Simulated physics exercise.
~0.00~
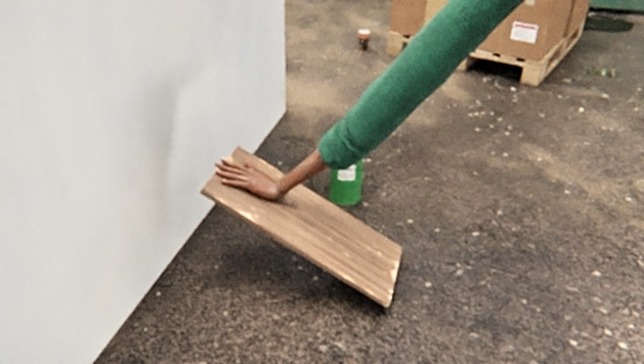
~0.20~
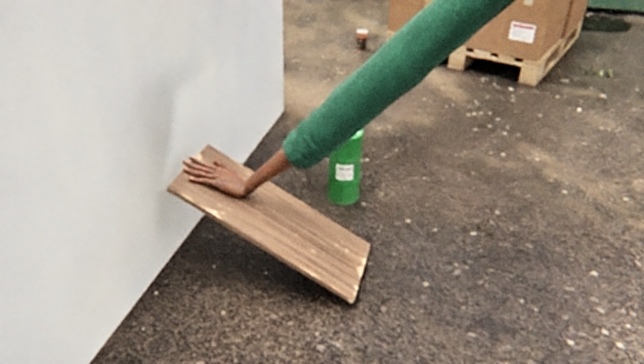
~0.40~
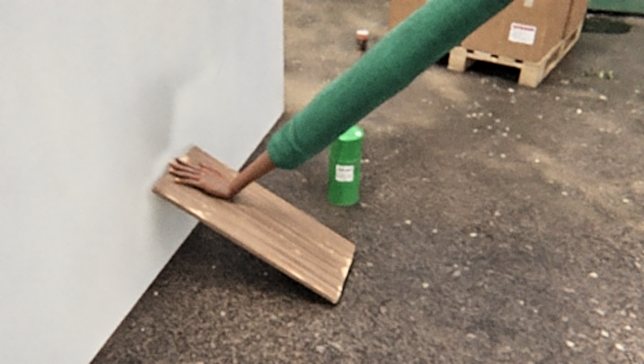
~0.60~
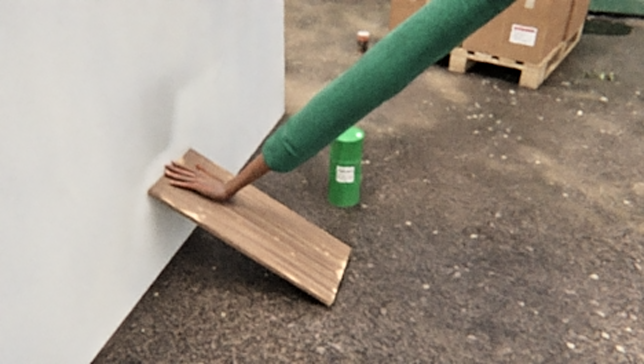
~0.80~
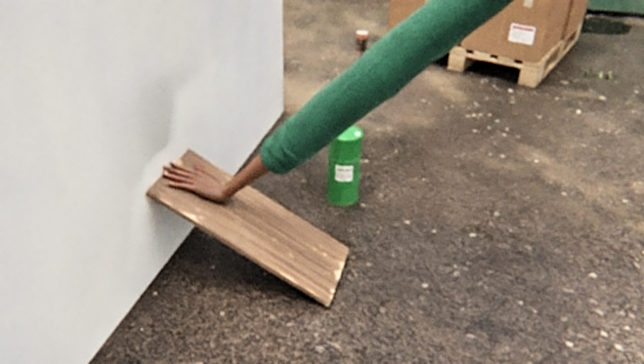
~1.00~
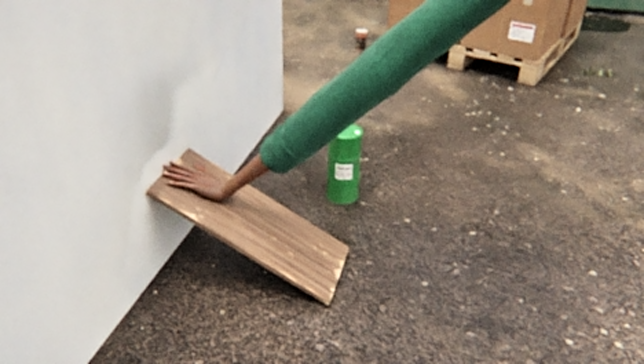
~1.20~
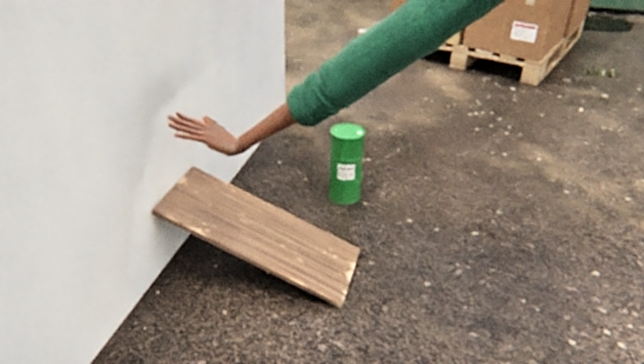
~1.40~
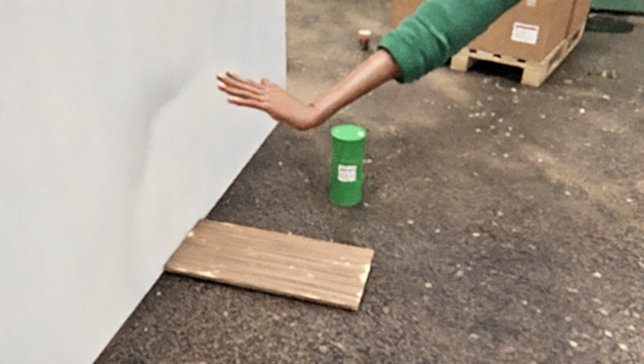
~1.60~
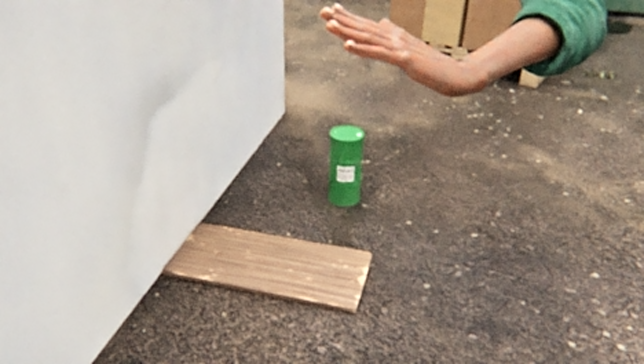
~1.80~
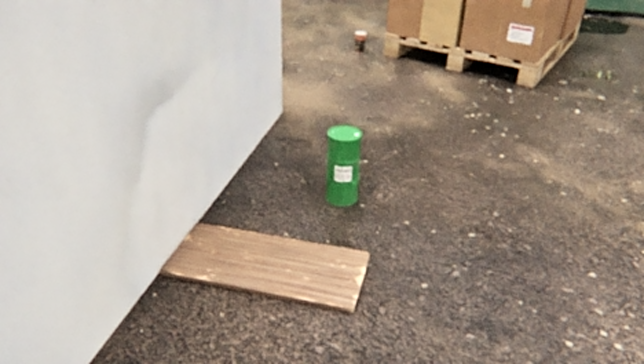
Brown board being leant against a pale wall by a green-sleeved arm, then slipping down flat once the hand lets go.
